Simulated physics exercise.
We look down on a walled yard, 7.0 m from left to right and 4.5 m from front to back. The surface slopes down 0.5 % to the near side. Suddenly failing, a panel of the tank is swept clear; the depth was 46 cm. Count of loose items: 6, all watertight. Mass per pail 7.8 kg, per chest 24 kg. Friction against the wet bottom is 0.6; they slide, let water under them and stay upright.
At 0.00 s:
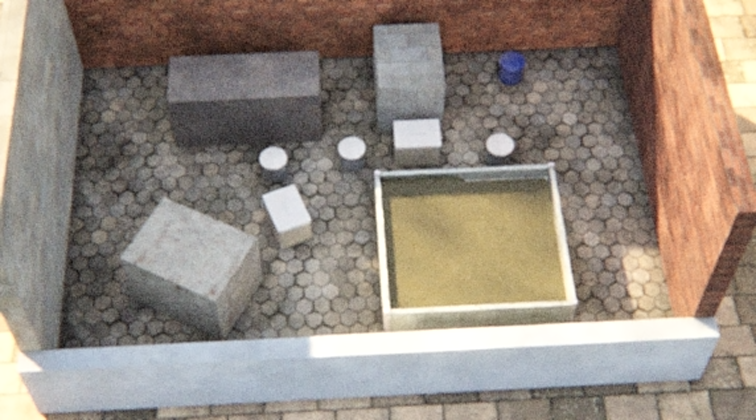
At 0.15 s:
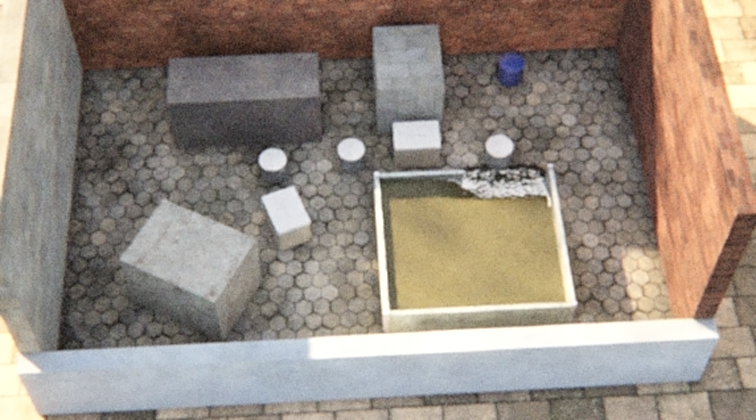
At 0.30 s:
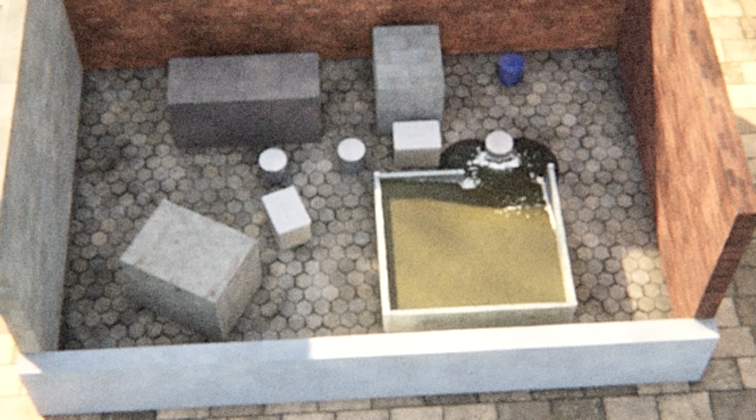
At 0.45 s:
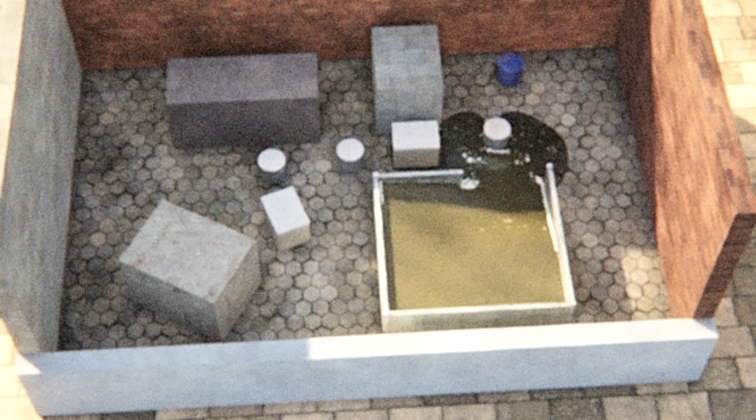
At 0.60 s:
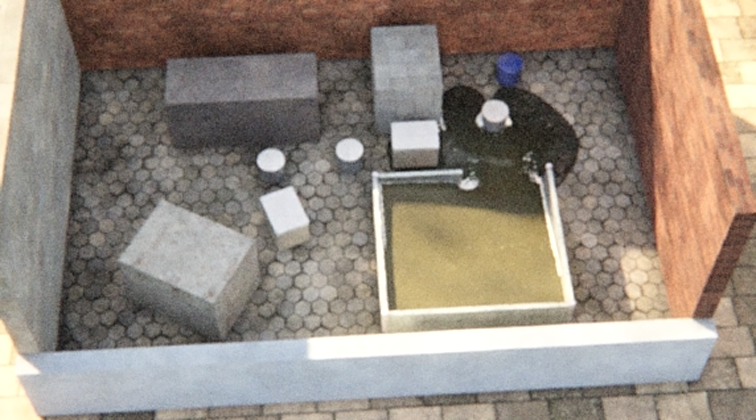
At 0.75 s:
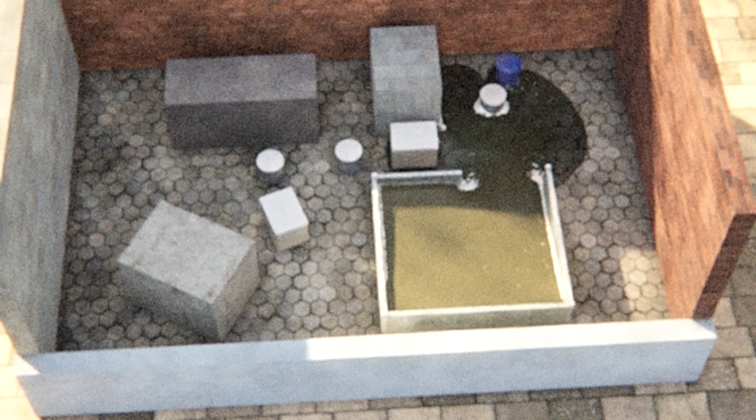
In a walled yard, murky water broke out through the far side of a square tank and spread across the paving, pushing a small white drum back toward a blue pail that stayed put.
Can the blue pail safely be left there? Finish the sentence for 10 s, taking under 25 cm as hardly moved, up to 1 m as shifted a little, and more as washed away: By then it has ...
By then it has been washed away.
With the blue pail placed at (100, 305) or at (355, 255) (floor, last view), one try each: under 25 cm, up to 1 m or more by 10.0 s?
Try one, it keeps its spot; try two, it keeps its spot.
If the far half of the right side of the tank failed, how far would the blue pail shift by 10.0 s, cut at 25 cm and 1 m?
If that happened, the blue pail winds up well away.
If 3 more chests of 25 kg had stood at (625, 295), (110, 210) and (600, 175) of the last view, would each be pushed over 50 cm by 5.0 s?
In sequence: Stays within; stays within; goes beyond.
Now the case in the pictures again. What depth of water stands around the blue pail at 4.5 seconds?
Roughly 9 cm deep.
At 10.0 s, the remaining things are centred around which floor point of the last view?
That lands at roughly (423, 179).
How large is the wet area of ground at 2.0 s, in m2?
Flooded: Near 10.0 m2.
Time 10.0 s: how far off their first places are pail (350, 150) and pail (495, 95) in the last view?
In turn: 0 cm, 200 cm.
After 2.0 s the blue pail is near (547, 47), 0.5 m from its start, afloat; 2 afloat.
After 4.5 s the blue pail is near (614, 174), 2.1 m from its start, afloat; 2 afloat.
After 7.0 s the blue pail is near (587, 257), 3.0 m from its start, afloat; 2 afloat.
After 10.0 s the blue pail is near (633, 270), 3.3 m from its start, afloat; 2 afloat.
